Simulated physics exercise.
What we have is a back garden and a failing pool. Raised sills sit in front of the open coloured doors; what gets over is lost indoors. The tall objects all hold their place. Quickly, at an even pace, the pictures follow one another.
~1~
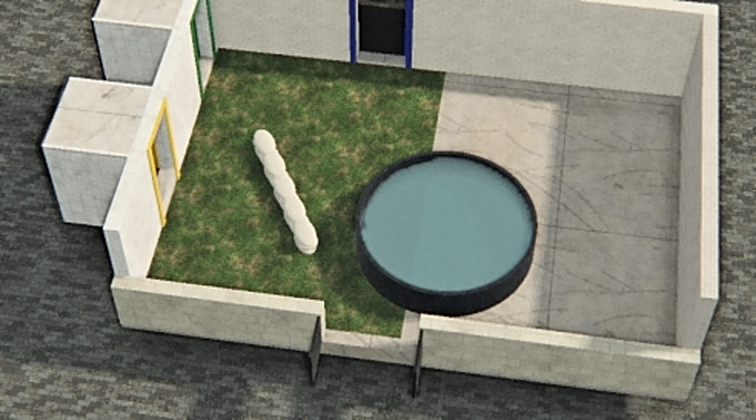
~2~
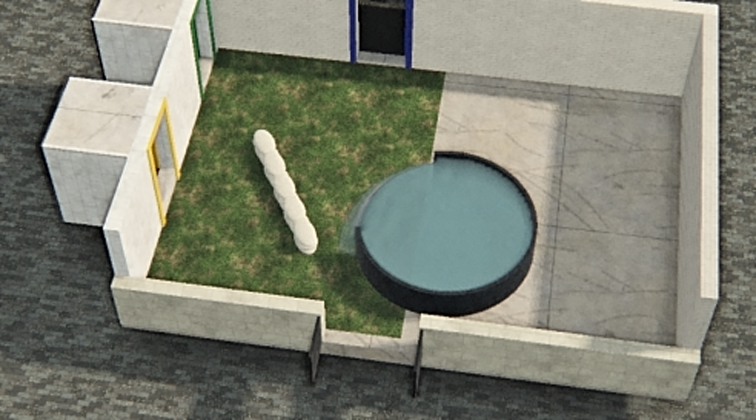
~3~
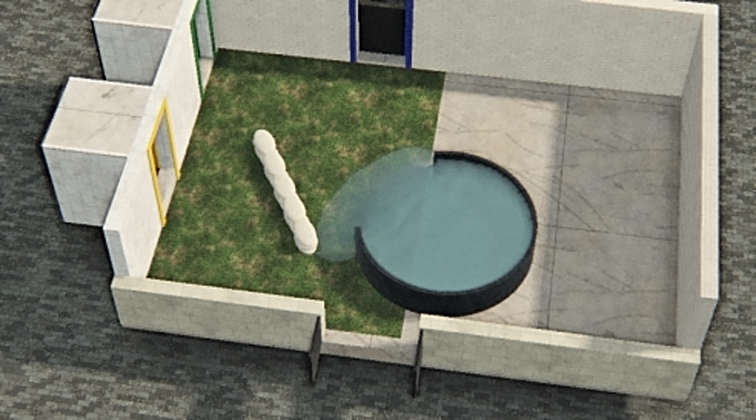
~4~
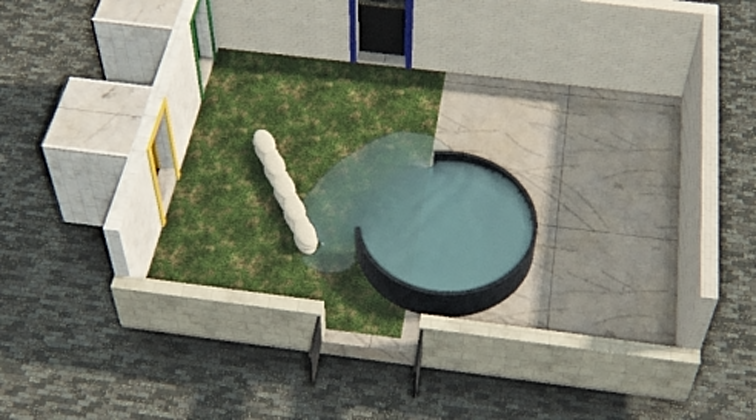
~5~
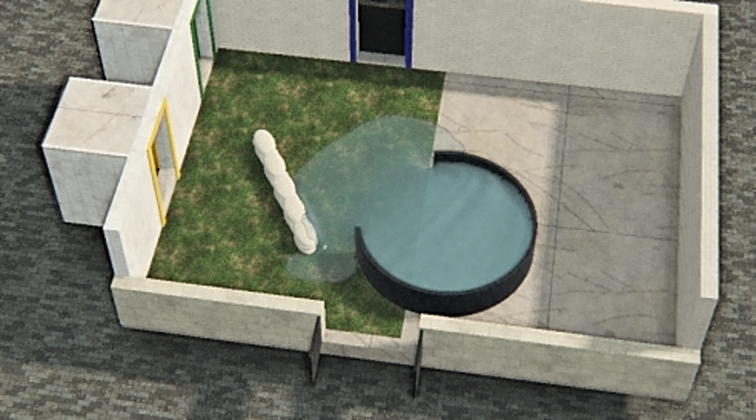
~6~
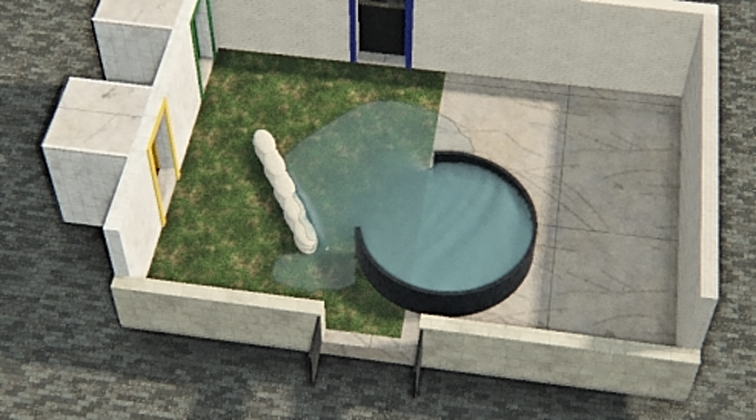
In a walled back garden, water pours from a gap in a round pool's left side, spreading across grass around a white barrier.
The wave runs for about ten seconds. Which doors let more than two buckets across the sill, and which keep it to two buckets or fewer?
At the end, the blue door breaks the limit; the green door breaks the limit; the yellow door respects the limit.
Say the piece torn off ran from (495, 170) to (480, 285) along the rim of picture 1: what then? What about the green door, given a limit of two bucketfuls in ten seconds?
Result for the green door: It lets in too little.
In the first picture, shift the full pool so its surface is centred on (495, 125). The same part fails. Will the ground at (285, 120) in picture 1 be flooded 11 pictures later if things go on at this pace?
Soaked.
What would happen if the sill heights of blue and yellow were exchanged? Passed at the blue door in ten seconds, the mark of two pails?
Blue door: Falls short.
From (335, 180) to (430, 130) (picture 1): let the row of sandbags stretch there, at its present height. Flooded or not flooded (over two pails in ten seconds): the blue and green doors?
Blue: Falls short; green: Falls short.
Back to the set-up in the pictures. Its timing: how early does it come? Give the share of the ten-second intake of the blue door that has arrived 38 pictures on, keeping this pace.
About 75 per cent.
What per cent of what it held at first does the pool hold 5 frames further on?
Around 68 percent.
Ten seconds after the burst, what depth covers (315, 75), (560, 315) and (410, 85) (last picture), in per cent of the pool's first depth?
About 16, 2 and 12 percent, in that order.
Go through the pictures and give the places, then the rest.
In the first frame, still water in the round tank at (446, 223).
In the second frame, water pours out at (378, 194) and has run to a hidden place.
In the third frame, water pours out at (378, 196) and has run to (321, 253).
In the fourth frame, water pours out at (378, 197) and has run to (308, 260).
In the fifth frame, the front is at (295, 271), out from the gap at (378, 197).
In the sixth frame, water pours out at (378, 197) and has run to (377, 105).
A moment on, water covers 20 % of the floor; the blue door not reached, the green door not reached, the yellow door not reached.
Next, water covers 35 % of the floor; the blue door wet at the sill, nothing in, the green door not reached, the yellow door not reached.
Then, water covers 40 % of the floor; the blue door over two buckets in, the green door over two buckets in, the yellow door not reached.
Later, water covers 70 % of the floor; the blue door far over two buckets in, the green door far over two buckets in, the yellow door wet at the sill, nothing in.
In the end, water covers 85 % of the floor; the blue door far over two buckets in, the green door far over two buckets in, the yellow door wet at the sill, nothing in.
